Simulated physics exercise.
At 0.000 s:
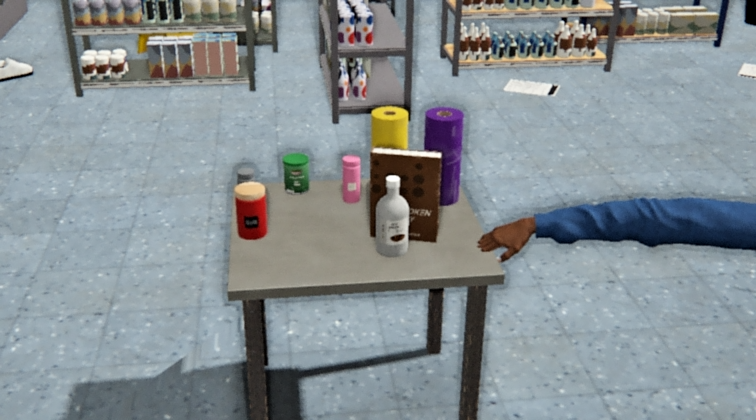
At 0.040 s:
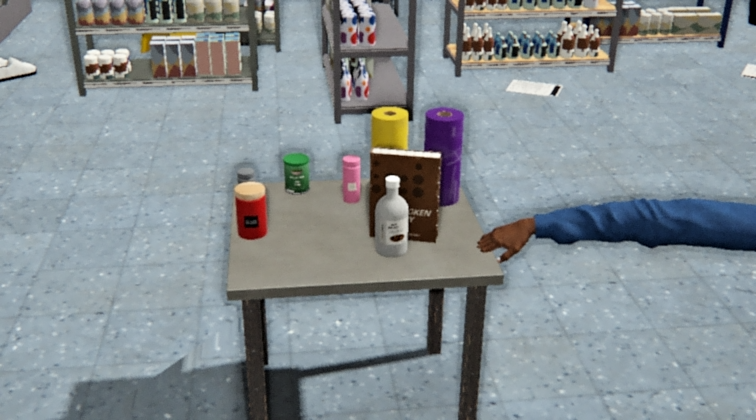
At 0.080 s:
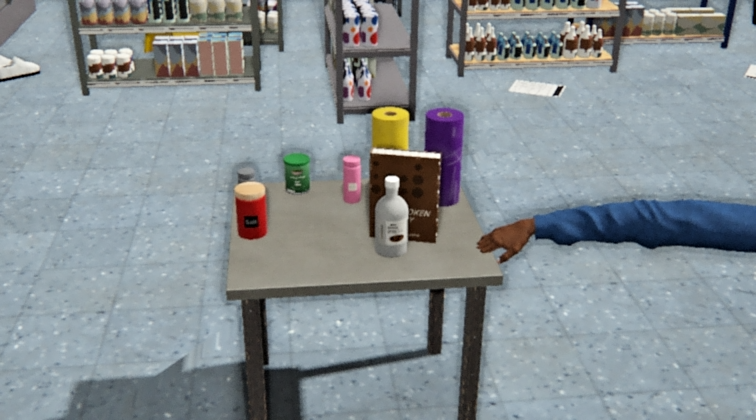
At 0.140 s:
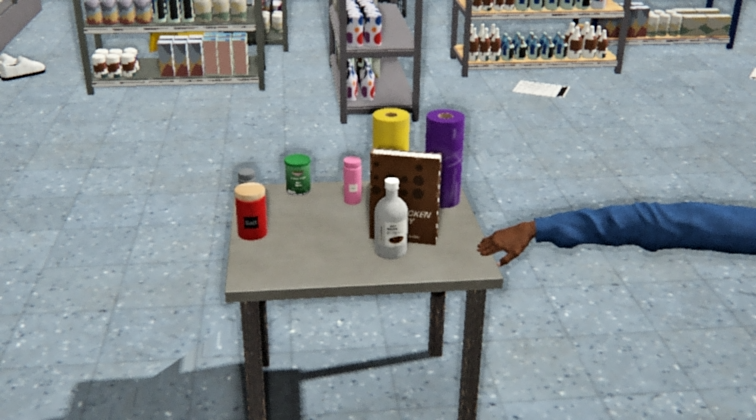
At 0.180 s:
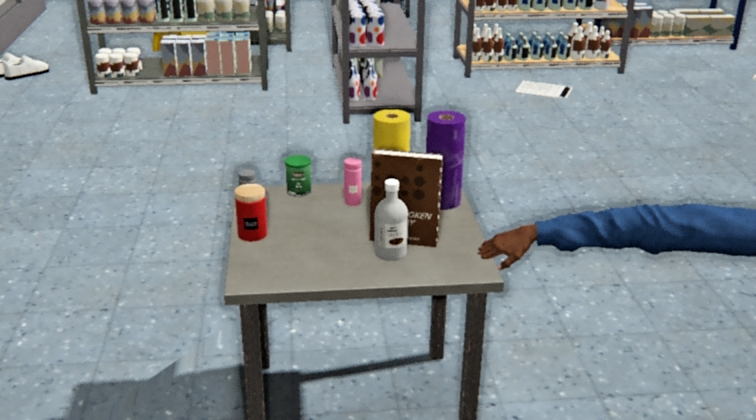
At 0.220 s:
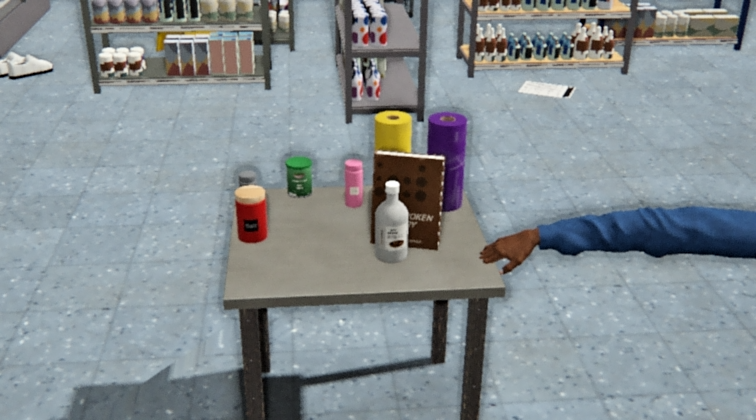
We see a blue-sleeved arm with its hand at the right edge of a side table holding rolls, a brown book, a white bottle and small containers; the table slides slightly left against the store shelves, its items still upright.
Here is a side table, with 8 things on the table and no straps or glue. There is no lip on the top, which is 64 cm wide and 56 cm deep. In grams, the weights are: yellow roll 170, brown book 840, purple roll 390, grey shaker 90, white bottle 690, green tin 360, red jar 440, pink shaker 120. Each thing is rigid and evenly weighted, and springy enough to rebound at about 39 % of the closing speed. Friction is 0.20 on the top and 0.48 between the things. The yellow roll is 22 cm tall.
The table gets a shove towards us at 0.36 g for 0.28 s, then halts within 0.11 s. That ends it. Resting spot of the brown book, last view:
Roughly (433, 258).
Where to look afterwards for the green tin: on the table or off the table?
Green tin: Goes out of bounds.
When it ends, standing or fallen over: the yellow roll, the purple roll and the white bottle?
Outcome noted - the yellow roll survives without falling, the purple roll survives without falling, the white bottle survives without falling.
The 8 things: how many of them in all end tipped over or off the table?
Total: 2.
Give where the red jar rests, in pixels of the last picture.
End point: Approx. (249, 249).
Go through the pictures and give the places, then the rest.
In the first picture, brown book (405, 196).
In the second picture, white bottle (392, 215).
In the third picture, green tin (297, 174); red jar (251, 211).
In the fourth picture, table 1 cm from its start; pink shaker (352, 181).
In the fifth picture, table 3 cm from its start; brown book (405, 198) at 5° to upright; purple roll (444, 160).
In the sixth picture, table 5 cm from its start; brown book (407, 200) at 9° to upright; white bottle (392, 221) shifted 2 cm.
Around 0.42 s, table 19 cm from its start; green tin now off the table; brown book at 62° to upright near (421, 228); yellow roll shifted 7 cm.
Around 0.62 s, table 19 cm from its start; brown book on its side near (431, 249); white bottle shifted 5 cm; purple roll shifted 2 cm.
Around 1.12 s, table 19 cm from its start; brown book on its side near (433, 258); white bottle shifted 7 cm; purple roll shifted 2 cm.
Finally (3.9 s), off the table, green tin; on their side or leaning hard on the table, brown book; not toppled but over 5 cm from the start, white bottle; the other 5 still in place (within 5 cm). Final places as that camera would see them, brown book near (433, 258).
